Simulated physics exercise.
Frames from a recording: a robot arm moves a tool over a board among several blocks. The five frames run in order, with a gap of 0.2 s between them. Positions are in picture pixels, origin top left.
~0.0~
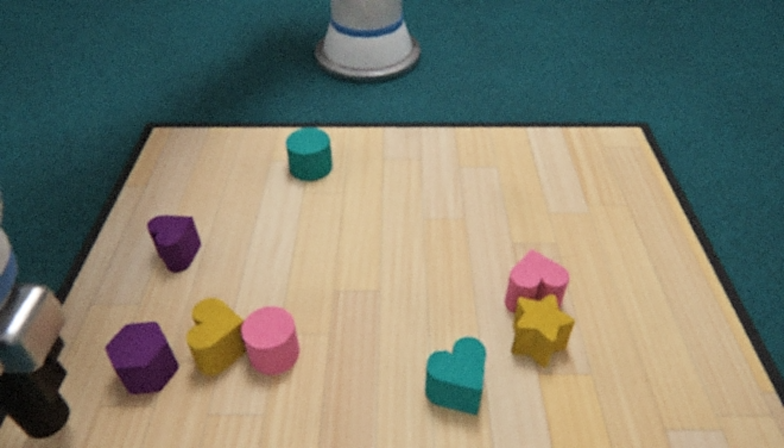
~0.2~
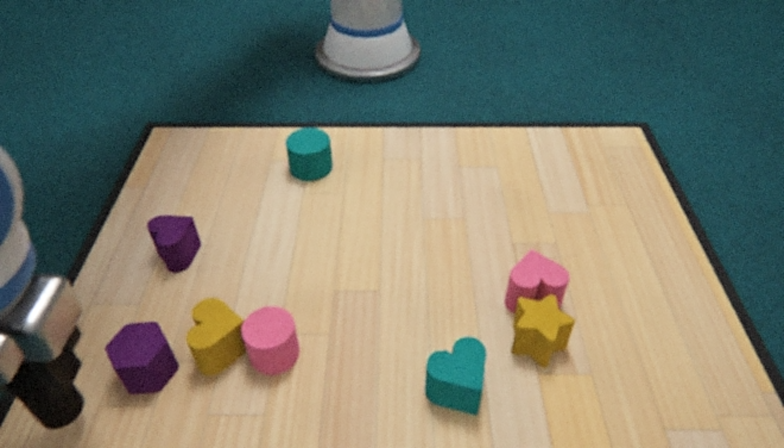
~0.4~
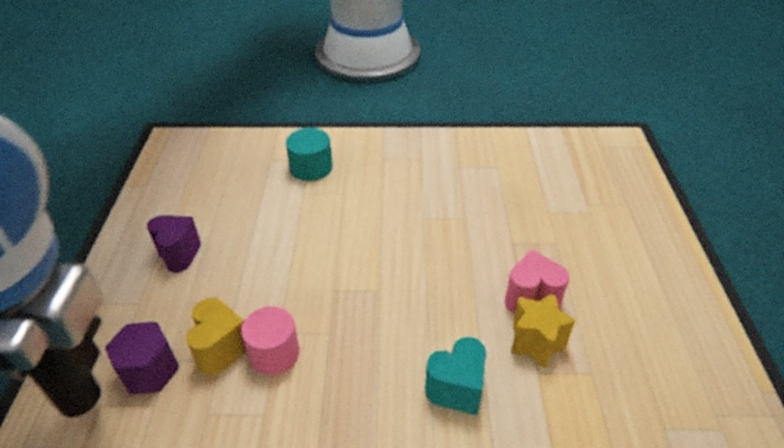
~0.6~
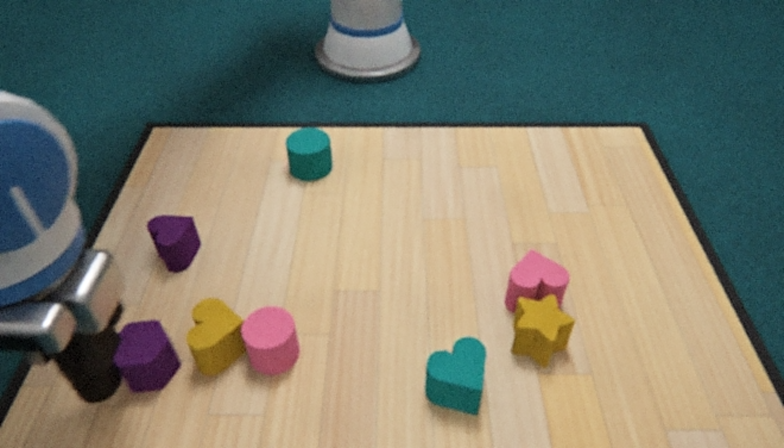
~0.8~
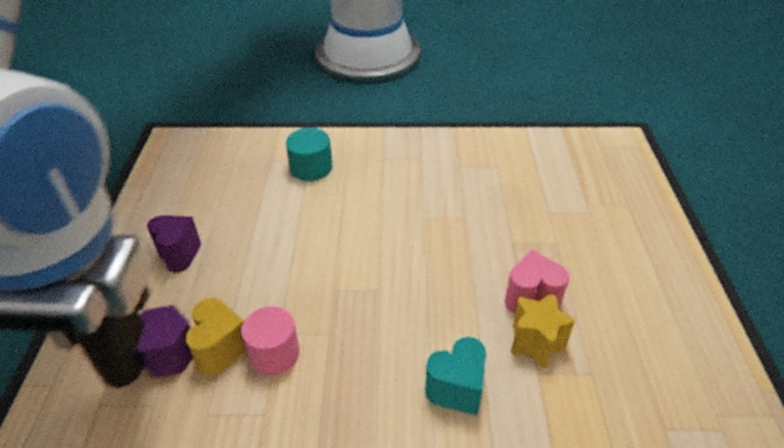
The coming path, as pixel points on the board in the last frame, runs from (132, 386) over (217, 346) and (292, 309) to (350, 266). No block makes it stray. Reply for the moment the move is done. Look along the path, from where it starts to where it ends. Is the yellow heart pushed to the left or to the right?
Left.
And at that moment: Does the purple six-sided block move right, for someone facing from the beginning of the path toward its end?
Answer: No.
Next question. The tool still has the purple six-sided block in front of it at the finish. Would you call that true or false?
It is false.
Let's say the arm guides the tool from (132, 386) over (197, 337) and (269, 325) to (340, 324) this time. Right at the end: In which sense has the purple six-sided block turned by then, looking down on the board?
From the top, the block rotates counterclockwise.
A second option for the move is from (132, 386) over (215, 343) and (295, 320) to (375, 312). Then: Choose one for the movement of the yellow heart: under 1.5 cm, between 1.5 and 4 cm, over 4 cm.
Range: Over 4 cm.
What follows on the original path. One third of the way, tool (214, 329); purple six-sided block (225, 282), turned 45° anticlockwise; yellow heart (273, 285), turned 20° clockwise; pink circular block (281, 324).
Two thirds of the way, tool (290, 292); purple six-sided block (238, 269), turned 80° anticlockwise; yellow heart (323, 254); pink circular block (281, 324).
At the end, tool (349, 250); purple six-sided block (238, 269), turned 80° anticlockwise; yellow heart (366, 212), turned 25° anticlockwise; pink circular block (281, 324).
